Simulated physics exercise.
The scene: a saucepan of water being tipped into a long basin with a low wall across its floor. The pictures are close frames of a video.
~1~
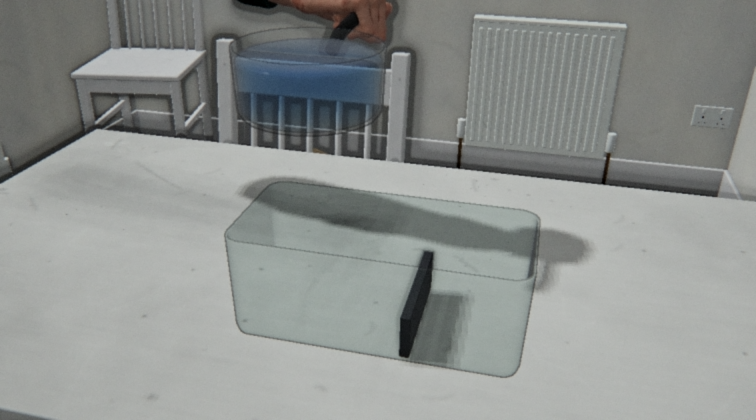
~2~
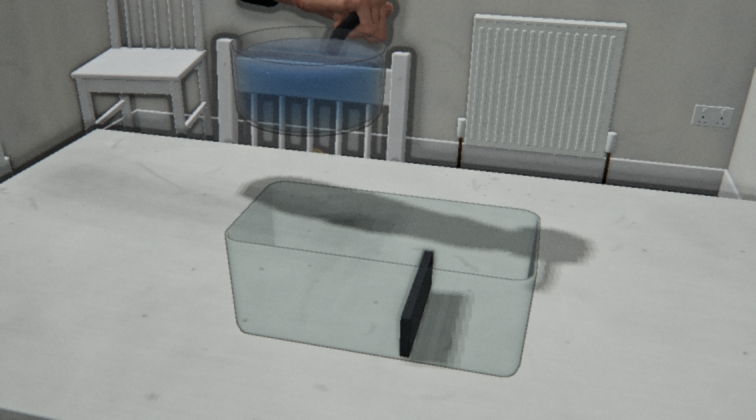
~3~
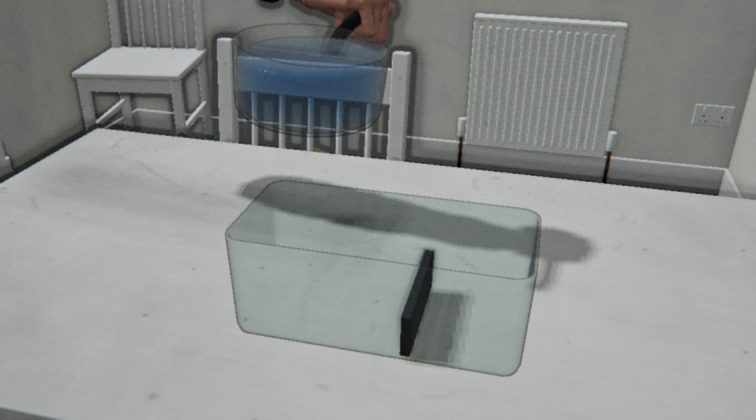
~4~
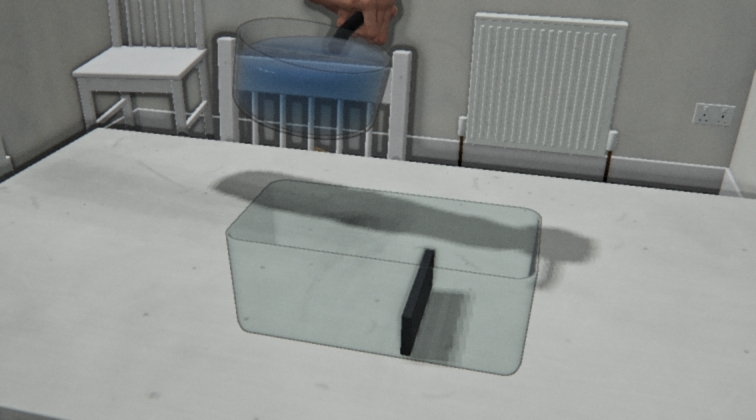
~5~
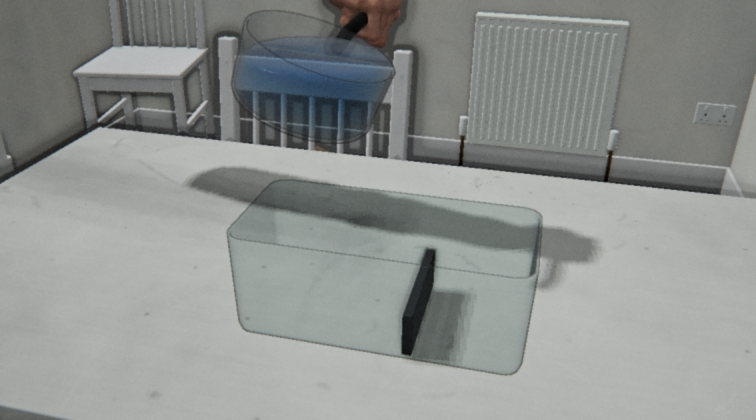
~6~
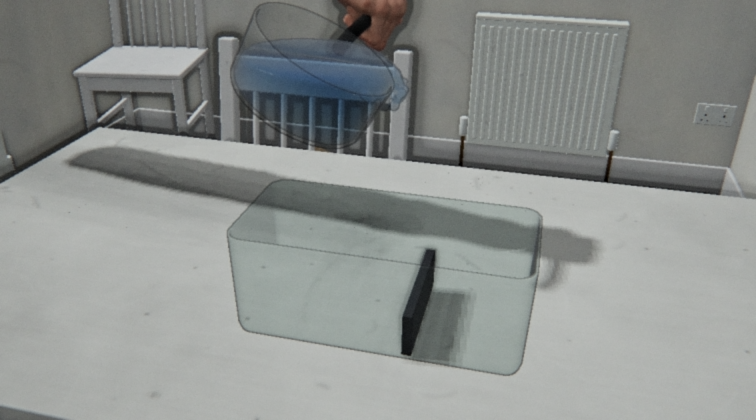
In a room with white chairs and a radiator, a hand holds a clear pan of blue water beyond a glass basin with a low dark wall inside, on a white table. The pan starts level, then tilts steadily to the right until a little water slips over its right rim.
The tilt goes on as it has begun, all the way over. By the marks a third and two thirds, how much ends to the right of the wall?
In the end between a third and two thirds is right of the wall.
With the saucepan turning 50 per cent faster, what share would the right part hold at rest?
Close to 45 per cent.
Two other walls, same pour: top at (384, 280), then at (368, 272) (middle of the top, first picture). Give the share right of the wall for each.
First some 90, then 95 per cent.
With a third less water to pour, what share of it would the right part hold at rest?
Near 50 %.
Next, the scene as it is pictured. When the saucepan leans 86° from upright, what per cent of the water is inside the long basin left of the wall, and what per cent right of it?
Some 0 per cent left and 30 right.
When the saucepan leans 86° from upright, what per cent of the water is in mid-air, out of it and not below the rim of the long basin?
It comes to 40 per cent or so.
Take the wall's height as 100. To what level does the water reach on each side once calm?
Left about 30, right about 70.
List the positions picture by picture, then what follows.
In the first frame, it leans 0°; its right rim is at (383, 52); the water meets the walls at (242, 49) and (383, 60); the long basin's rim runs from (249, 209) to (537, 246); the wall's top is at (418, 284).
In the second frame, it leans 1°; its right rim is at (384, 54); the water meets the walls at (243, 48) and (383, 60).
In the third frame, it leans 5°; its right rim is at (386, 59); the water meets the walls at (244, 47) and (385, 61).
In the fourth frame, it leans 11°; its right rim is at (389, 67); the water meets the walls at (246, 46) and (389, 63).
In the fifth frame, it leans 20°; its right rim is at (391, 78); the water meets the walls at (247, 47) and (390, 70); 2 per cent is over the edge.
In the sixth frame, it leans 30°; its right rim is at (390, 92); the water meets the walls at (247, 46) and (390, 82); 7 per cent is over the edge.
A moment on, the saucepan is tipped on its side and 27 per cent is still to pour, 1 is left of the wall and 30 right of it.
Next, the saucepan is tipped right over and 5 per cent is still to pour, 22 is left of the wall and 64 right of it.
Then the saucepan is tipped right over and 1 per cent is still to pour, 35 is left of the wall and 62 right of it.
Later the saucepan is tipped right over and 0 per cent is still to pour, 39 is left of the wall and 60 right of it.
Finally, 39 per cent lies left of the wall, 60 right of it and 1 outside.
